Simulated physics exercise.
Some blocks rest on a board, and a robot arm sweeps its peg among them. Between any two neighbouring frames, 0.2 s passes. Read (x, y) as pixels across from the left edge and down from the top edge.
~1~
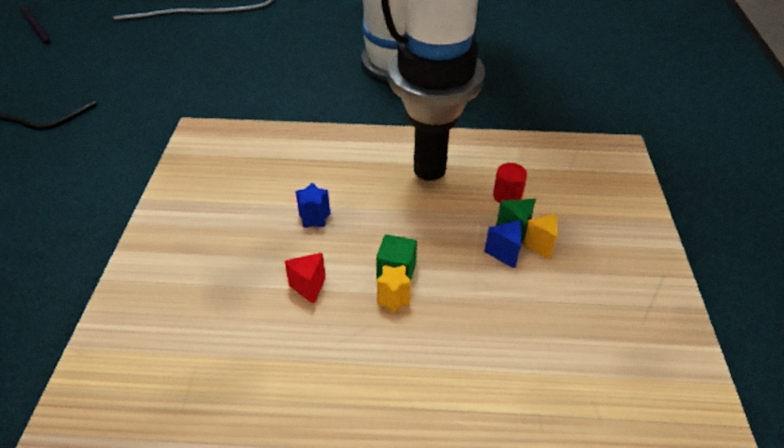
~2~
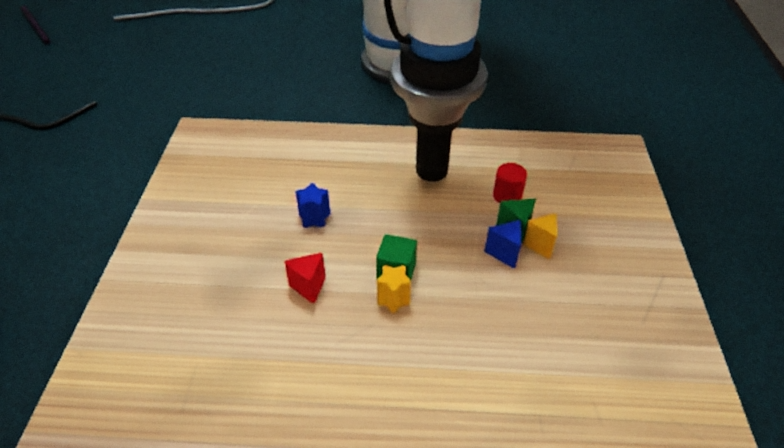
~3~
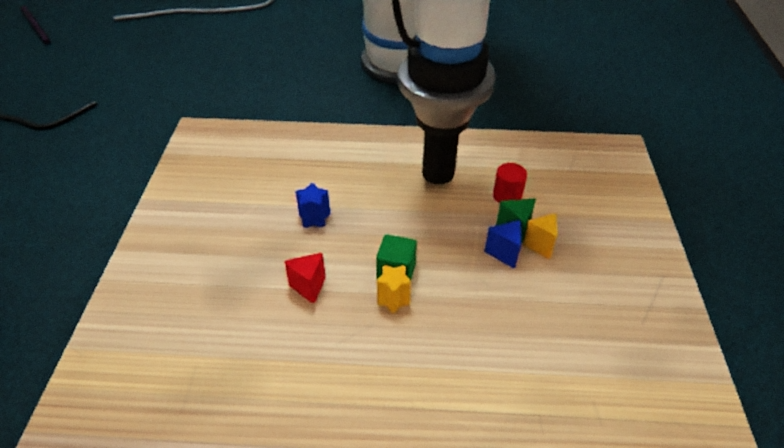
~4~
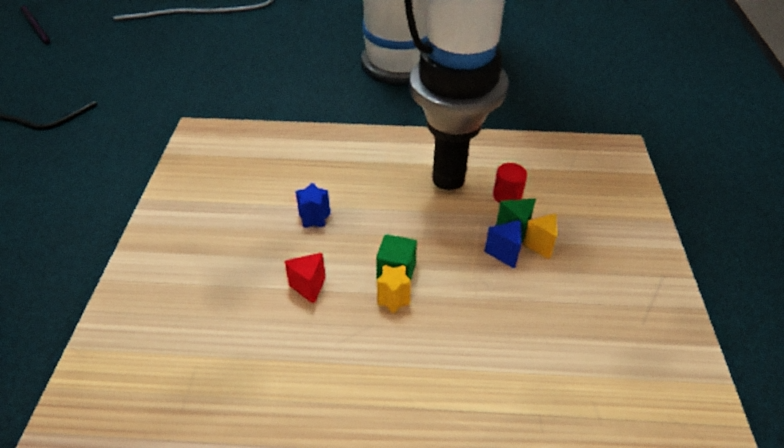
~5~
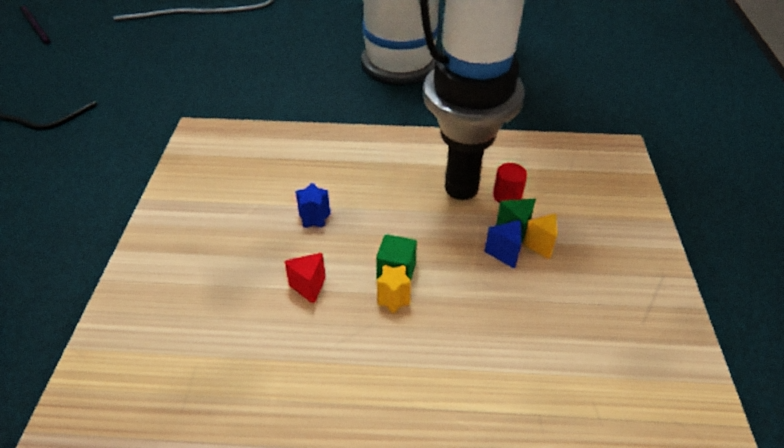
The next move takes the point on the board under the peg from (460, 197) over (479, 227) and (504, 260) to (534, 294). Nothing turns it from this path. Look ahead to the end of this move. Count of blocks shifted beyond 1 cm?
My count: 1.
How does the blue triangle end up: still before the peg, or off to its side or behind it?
Looking at the end of the path, the blue triangle is still being driven ahead.
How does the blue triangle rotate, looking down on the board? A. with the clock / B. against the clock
Letter B.
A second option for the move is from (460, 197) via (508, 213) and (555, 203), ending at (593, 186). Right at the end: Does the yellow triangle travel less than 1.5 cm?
Going by the path, yes.
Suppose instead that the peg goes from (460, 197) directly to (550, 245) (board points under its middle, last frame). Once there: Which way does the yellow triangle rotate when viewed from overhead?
Spins counterclockwise.
What follows on the original path. One third of the way, peg at (481, 220); nothing pushed yet.
Two thirds of the way, peg at (506, 252); blue triangle at (535, 253), turned 35° anticlockwise.
At the end, peg at (536, 286); blue triangle at (571, 287), turned 45° anticlockwise; green triangle in place.
